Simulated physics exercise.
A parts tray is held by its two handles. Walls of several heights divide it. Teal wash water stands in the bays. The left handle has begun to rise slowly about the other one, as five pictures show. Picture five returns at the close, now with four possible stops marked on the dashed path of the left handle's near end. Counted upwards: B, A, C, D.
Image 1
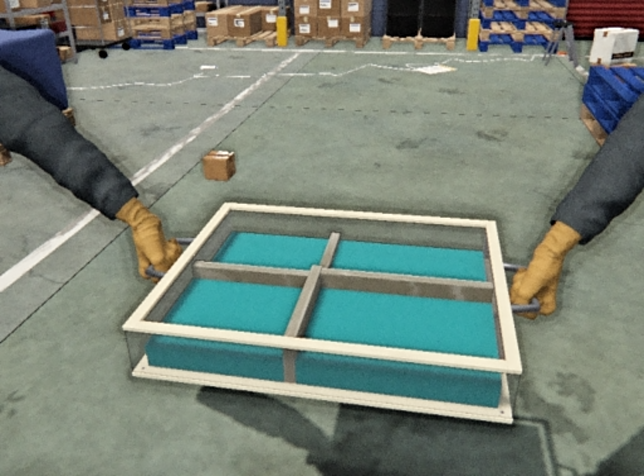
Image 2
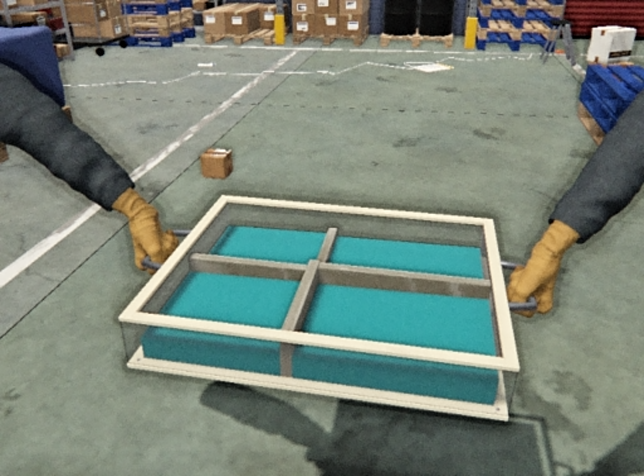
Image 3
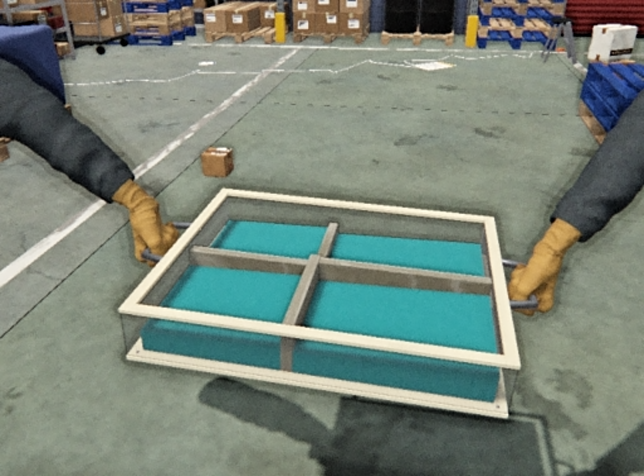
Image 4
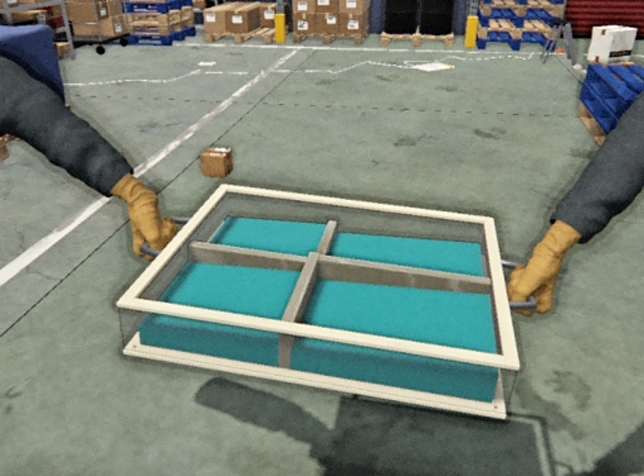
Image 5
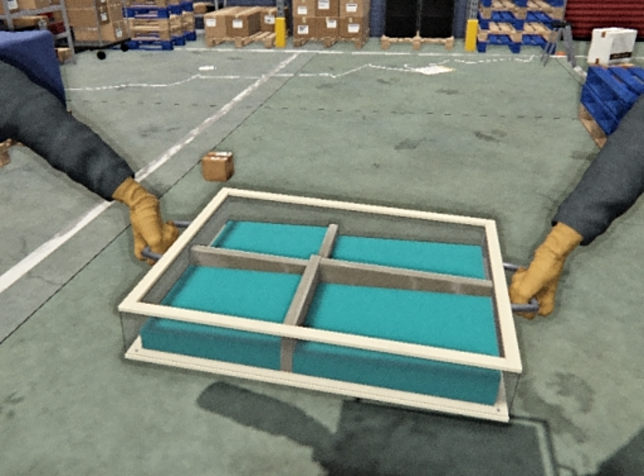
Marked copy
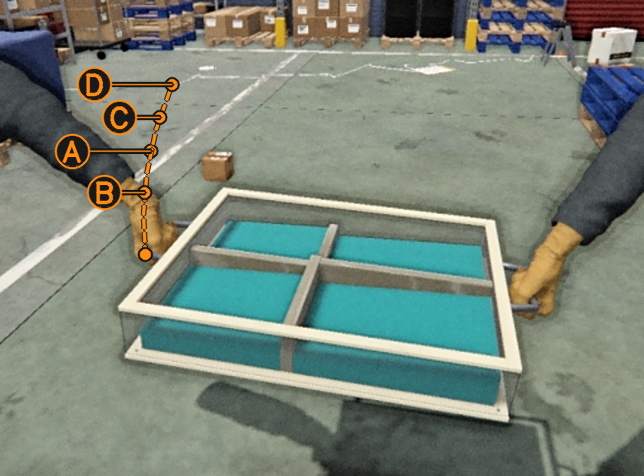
In a warehouse, two gloved hands held a clear, divided tray of teal water by its side handles above the green floor, and it barely moved, its left side dipping and rising very slightly.
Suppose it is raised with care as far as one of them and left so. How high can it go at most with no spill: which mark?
That is stop B.
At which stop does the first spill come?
A it is.
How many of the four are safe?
One.
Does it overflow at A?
Yes, that goes wrong.
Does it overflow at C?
Yes, that goes wrong.
In orange, A at (150, 151); B at (144, 192); C at (159, 117); D at (172, 84).
Choosing A, about 13 % goes over the rim.
Choosing B, nothing spills; the front right bay holds the most.
Choosing C, about 33 % goes over the rim.
Choosing D, about 45 % goes over the rim.
